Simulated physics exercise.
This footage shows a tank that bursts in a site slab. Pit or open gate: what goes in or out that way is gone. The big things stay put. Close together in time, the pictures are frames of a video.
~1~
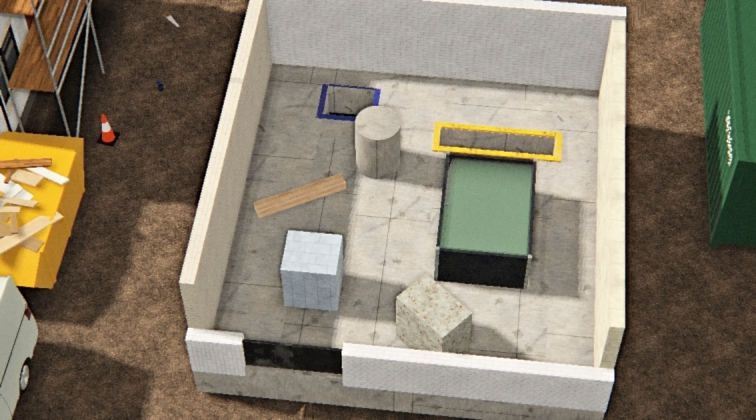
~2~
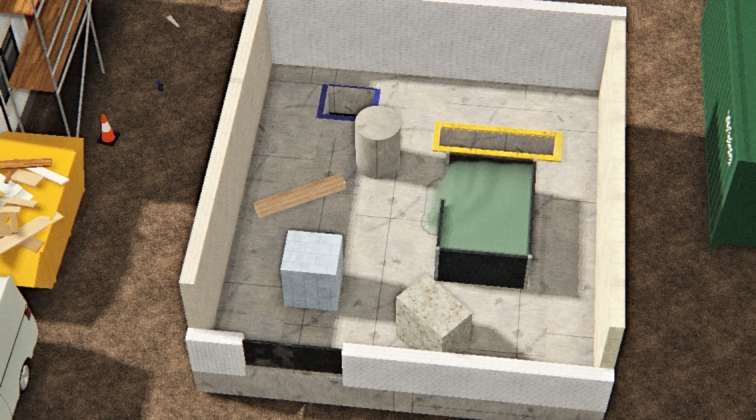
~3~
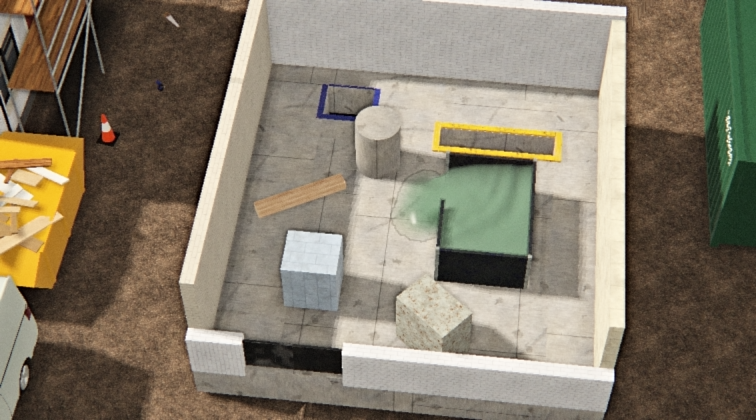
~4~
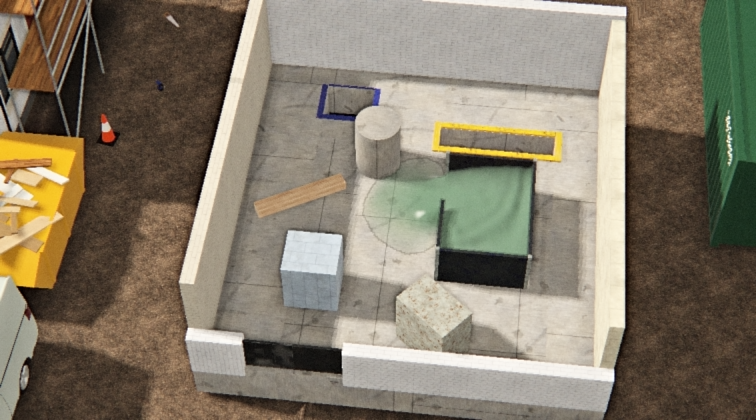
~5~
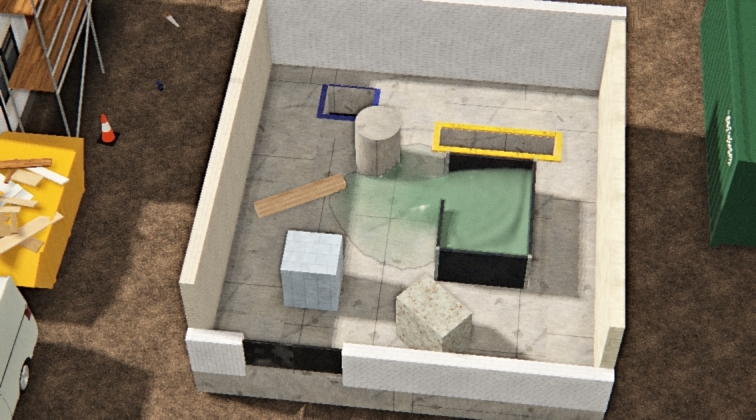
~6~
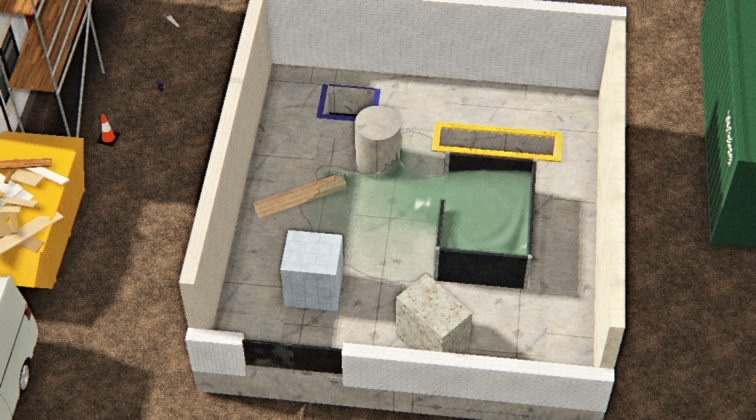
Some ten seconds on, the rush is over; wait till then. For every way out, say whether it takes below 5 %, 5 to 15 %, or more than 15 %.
Outcome: The gate gets shy of five per cent. The yellow pit gets shy of five per cent. The blue pit gets in excess of fifteen per cent.
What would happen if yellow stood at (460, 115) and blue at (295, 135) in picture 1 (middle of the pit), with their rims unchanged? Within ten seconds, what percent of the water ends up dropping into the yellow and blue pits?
Roughly, in per cent: Yellow 8, blue 20.
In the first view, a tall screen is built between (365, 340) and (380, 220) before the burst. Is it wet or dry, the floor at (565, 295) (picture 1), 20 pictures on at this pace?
Point status: Unwetted.
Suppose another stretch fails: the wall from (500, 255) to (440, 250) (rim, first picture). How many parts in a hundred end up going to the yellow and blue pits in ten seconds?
Result - yellow: 10 %; blue: 6 %.
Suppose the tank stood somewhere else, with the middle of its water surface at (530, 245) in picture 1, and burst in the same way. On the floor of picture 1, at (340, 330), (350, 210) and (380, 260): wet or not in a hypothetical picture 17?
Spot one wetted, spot two wetted, spot three wetted.
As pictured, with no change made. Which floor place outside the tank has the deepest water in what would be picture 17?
Around (240, 253).
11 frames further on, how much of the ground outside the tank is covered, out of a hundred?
Close to 45 %.
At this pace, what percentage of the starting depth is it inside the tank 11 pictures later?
Around 46 in a hundred, give or take.
A moment on, water covers 30 % of the floor; the gate 0 %, the yellow pit 0 %, the blue pit 0 %.
Next, water covers 45 % of the floor; the gate 0 %, the yellow pit 0 %, the blue pit 1 %.
Then, water covers 60 % of the floor; the gate 0 %, the yellow pit 1 %, the blue pit 2 %.
Later, water covers 80 % of the floor; the gate 0 %, the yellow pit 1 %, the blue pit 12 %.
In the end, water covers 95 % of the floor; the gate 0 %, the yellow pit 1 %, the blue pit 22 %.
